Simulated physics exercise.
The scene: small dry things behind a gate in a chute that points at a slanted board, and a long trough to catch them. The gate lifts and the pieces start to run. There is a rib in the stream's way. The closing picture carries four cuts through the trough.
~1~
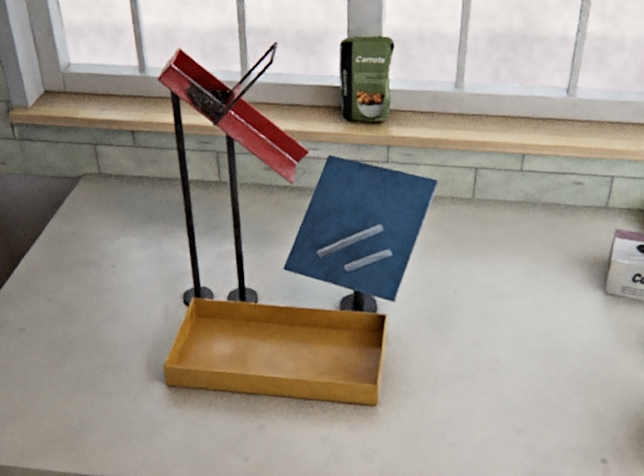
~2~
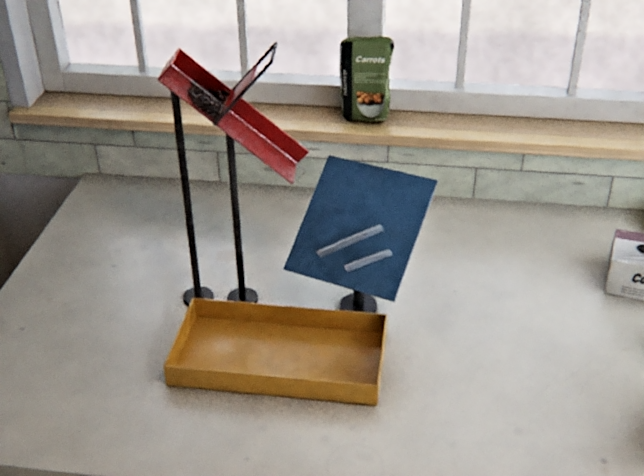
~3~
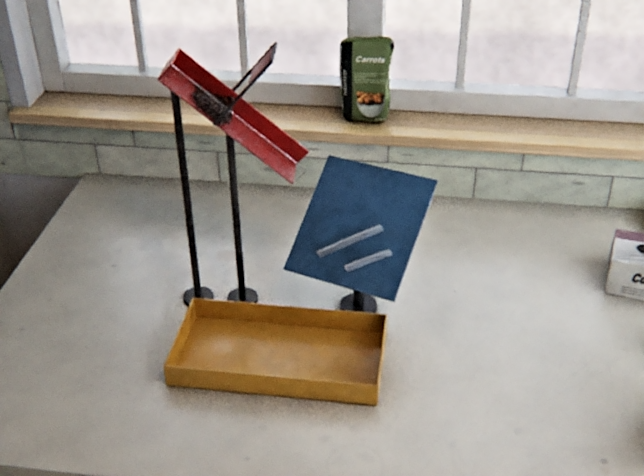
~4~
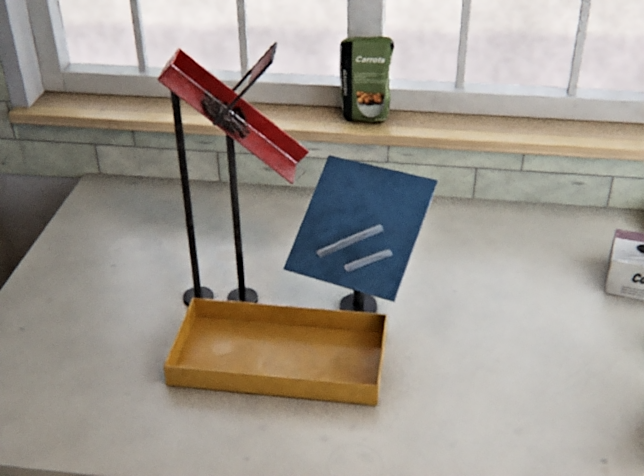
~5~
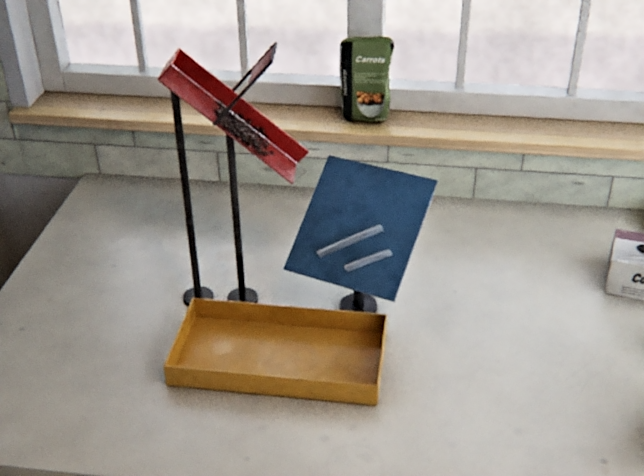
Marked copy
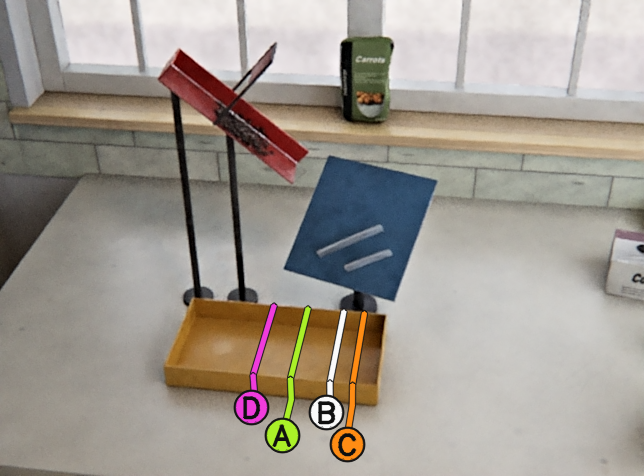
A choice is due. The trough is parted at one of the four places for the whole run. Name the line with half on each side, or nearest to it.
It is D.
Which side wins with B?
Left.
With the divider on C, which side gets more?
Left.
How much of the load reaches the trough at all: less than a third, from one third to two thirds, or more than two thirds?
More than two thirds.
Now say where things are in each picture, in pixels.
Load behind the gate (210, 99), chocolate balls; lip of the chute (294, 174), sloping fairly steeply, in the first frame.
Middle of the board (360, 225), tilted fairly steeply; middle of its low edge (337, 285); of its high edge (382, 167), in the second frame.
Front corners of the trough (164, 366) and (377, 386), empty; front of the load (230, 119), in the third frame.
Middle of the load (229, 112); its front (248, 132), roughly a third of the way to the lip; rib from (381, 225) to (316, 252); rib from (390, 250) to (344, 267), in the fourth frame.
Middle of the load (241, 128); its front (272, 153), roughly two thirds of the way to the lip, in the fifth frame.
On the marked copy, line A crosses the front rim at (290, 377); line B crosses the front rim at (330, 381); line C crosses the front rim at (352, 383); line D crosses the front rim at (253, 374).
Choosing A, of what is caught, almost all on the left of the divider, about a tenth on the right.
Choosing B, of what is caught, almost all on the left of the divider, just a few on the right.
Choosing C, of what is caught, every piece on the left of the divider, not one piece on the right.
Choosing D, of what is caught, roughly half on the left of the divider, roughly half on the right.
